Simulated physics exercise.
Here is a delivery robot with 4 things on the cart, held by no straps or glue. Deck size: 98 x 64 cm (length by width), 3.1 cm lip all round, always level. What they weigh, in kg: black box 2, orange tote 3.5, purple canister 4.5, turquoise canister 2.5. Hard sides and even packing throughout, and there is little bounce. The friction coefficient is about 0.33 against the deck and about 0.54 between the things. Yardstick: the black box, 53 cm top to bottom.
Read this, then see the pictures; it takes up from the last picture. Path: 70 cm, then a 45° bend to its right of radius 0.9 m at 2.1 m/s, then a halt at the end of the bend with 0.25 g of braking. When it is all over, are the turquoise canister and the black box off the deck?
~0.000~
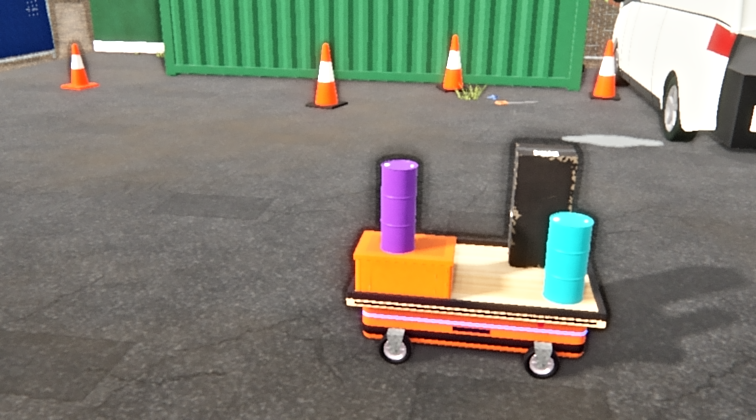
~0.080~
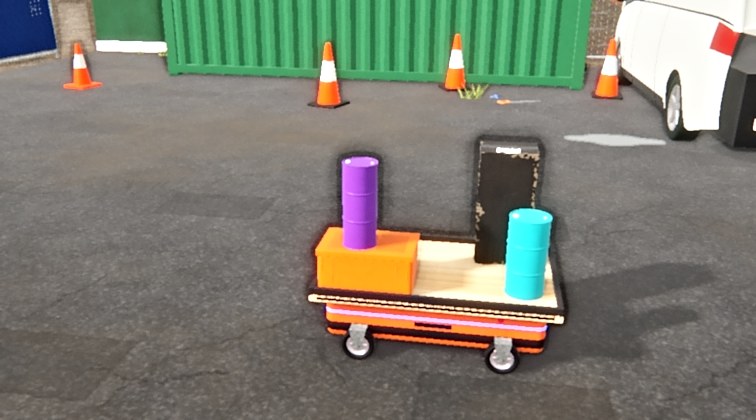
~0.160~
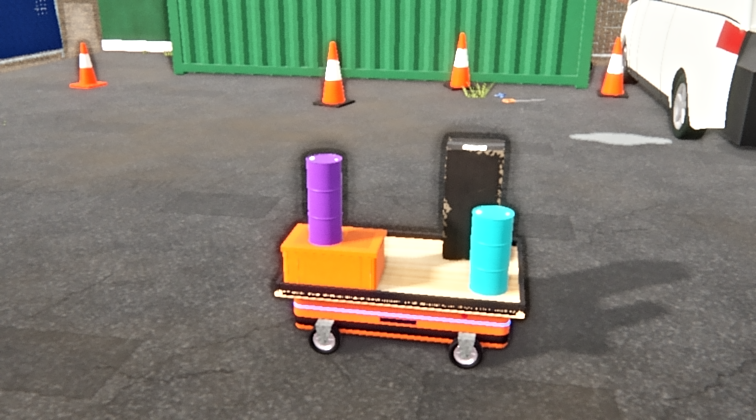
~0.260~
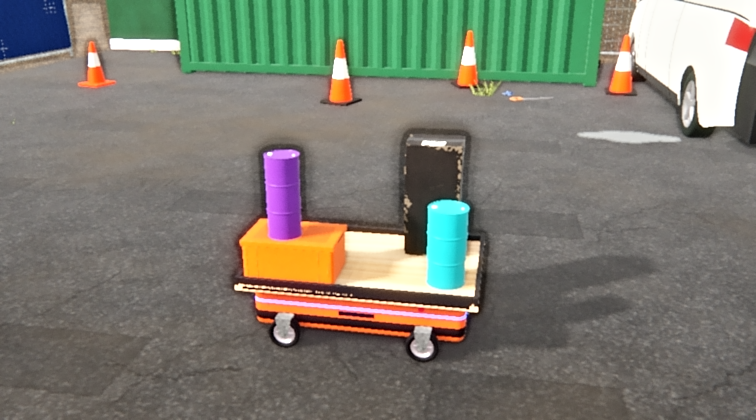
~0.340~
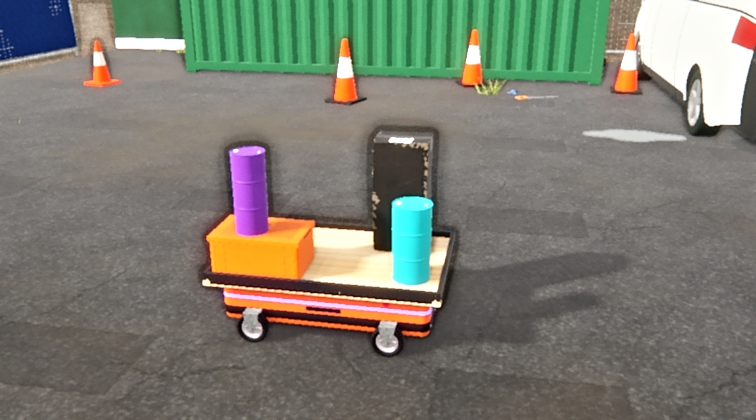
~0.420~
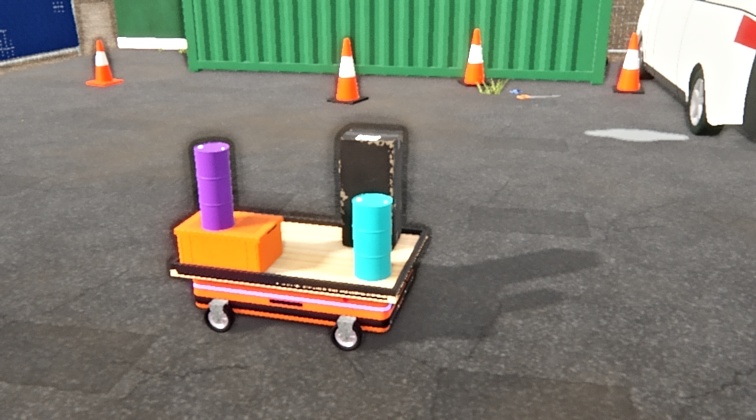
The turquoise canister is lost over the edge, the black box is kept aboard.
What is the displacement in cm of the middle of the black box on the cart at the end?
Net distance near 10 cm.
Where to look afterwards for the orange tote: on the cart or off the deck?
When everything stops, the orange tote is still in bounds.
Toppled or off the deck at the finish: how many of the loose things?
That gives 2.
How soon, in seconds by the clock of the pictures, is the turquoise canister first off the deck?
Near 1.2 s on the clock.
After 0.62 s, 130 cm covered, turned 29°; purple canister now off the deck; turquoise canister slid 4 cm near (269, 224); black box slid 4 cm near (306, 181).
After 0.92 s, 192 cm covered, turned 45°; turquoise canister leaning 24° near (181, 187); black box slid 10 cm near (246, 158); orange tote slid 4 cm.
After 1.22 s, 236 cm covered, turned 45°; turquoise canister now off the deck; black box slid 10 cm near (216, 141); orange tote slid 4 cm.
After 1.52 s, 258 cm covered, turned 45°; black box slid 10 cm near (203, 134); orange tote slid 4 cm.
At rest (2.1 s), off the deck, purple canister and turquoise canister; the other 2 in place, give or take 10 cm. In the last view, black box near (201, 133).
